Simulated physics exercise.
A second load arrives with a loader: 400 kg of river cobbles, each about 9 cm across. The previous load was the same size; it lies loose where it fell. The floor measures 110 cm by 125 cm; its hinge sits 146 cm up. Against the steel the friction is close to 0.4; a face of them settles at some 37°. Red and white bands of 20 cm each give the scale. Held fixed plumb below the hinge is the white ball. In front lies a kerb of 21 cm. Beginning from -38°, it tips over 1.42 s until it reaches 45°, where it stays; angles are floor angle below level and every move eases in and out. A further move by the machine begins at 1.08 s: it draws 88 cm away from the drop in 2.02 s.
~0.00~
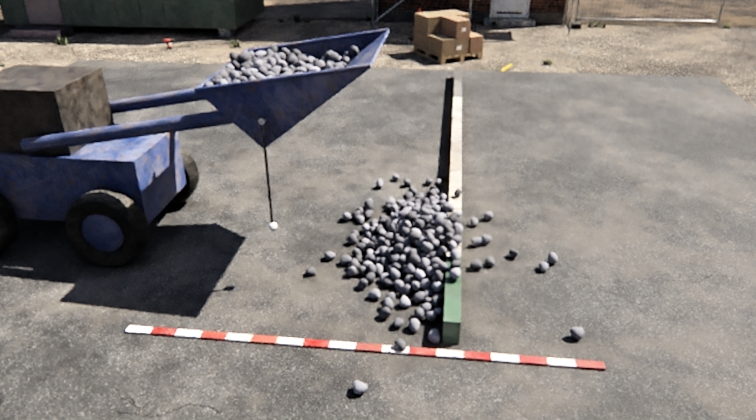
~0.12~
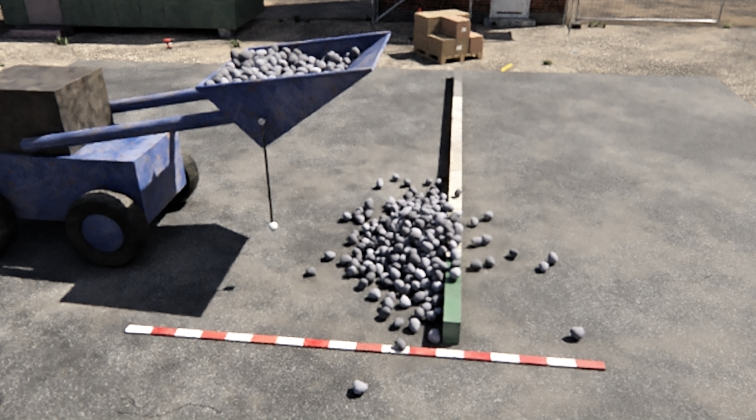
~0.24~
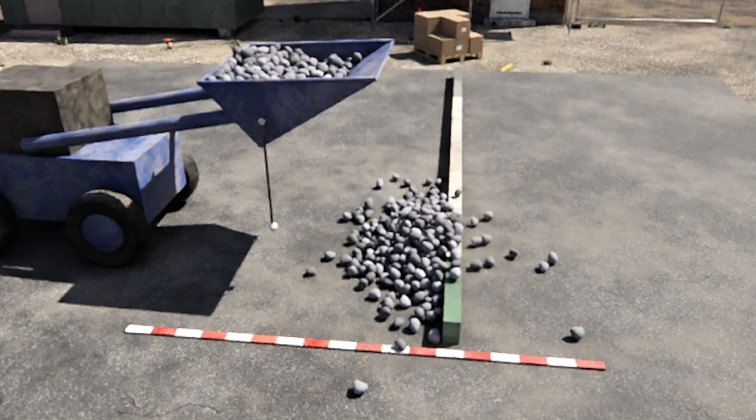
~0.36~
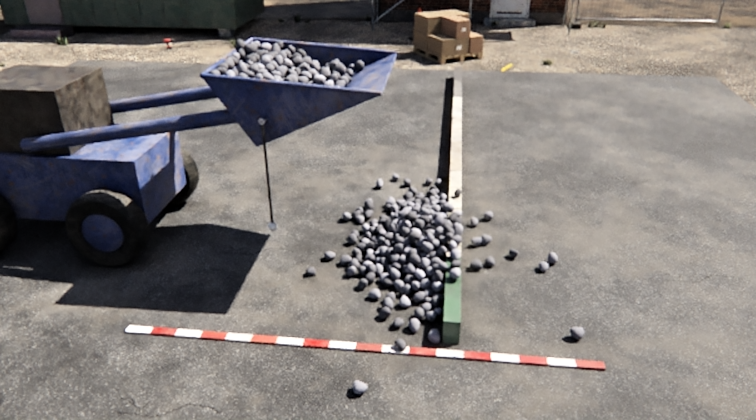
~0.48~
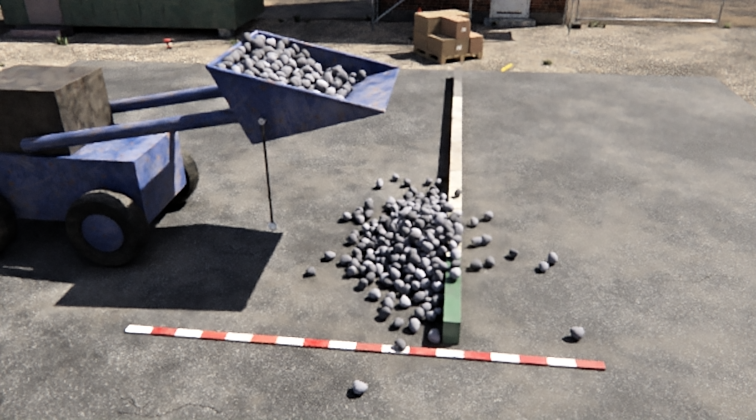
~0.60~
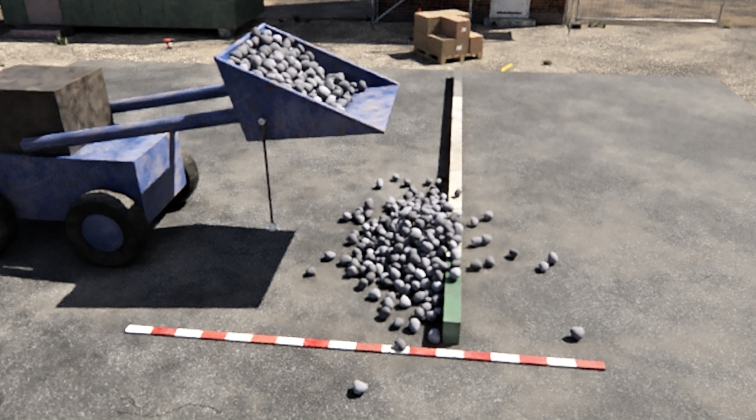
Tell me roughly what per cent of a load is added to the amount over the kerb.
Roughly 0 per cent of a load is added.
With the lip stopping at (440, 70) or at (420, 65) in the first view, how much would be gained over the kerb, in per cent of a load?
Around 25 percent, then around 10 percent.
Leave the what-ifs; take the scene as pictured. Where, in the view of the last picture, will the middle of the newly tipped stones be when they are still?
Centre at roughly (374, 233).
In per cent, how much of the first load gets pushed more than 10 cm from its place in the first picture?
The answer is about 5 per cent.
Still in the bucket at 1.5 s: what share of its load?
Close to 35 in a hundred is still held.
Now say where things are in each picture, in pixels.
In the first frame, lip at (371, 66), floor tilted -38°, highest stones at (293, 59). The earlier load is highest near (438, 227), 31 cm above ground level, 97 % on this side of the kerb, 3 % over the kerb.
In the second frame, the bucket is at -36°, its lip at (372, 70); the top of the load is at (285, 58); the stones move at 0.1 m/s on average.
In the third frame, lip at (376, 79), floor tilted -32°, highest stones at (253, 57); the stones move at 0.2 m/s on average.
In the fourth frame, lip at (381, 94), floor tilted -25°, highest stones at (252, 50); the stones move at 0.3 m/s on average.
In the fifth frame, lip at (384, 112), floor tilted -16°, highest stones at (257, 45); the stones move at 0.3 m/s on average.
In the sixth frame, lip at (384, 132), floor tilted -6°, highest stones at (264, 39); the stones move at 0.4 m/s on average.
After 1.1 s the floor is at 32°; in per cent of one load, 100 in the bucket, 97 on this side of the kerb, 3 over the kerb; the foremost stones are at (514, 256).
After 1.5 s the floor is at 45°; in per cent of one load, 35 in the bucket, 162 on this side of the kerb, 3 over the kerb; the foremost stones are at (514, 256).
After 3.5 s the floor is at 45°; in per cent of one load, 0 in the bucket, 197 on this side of the kerb, 3 over the kerb; the foremost stones are at (514, 256).
After 6.3 s the floor is at 45°; in per cent of one load, 0 in the bucket, 197 on this side of the kerb, 3 over the kerb; the foremost stones are at (514, 256). Net gain over the kerb, 0.
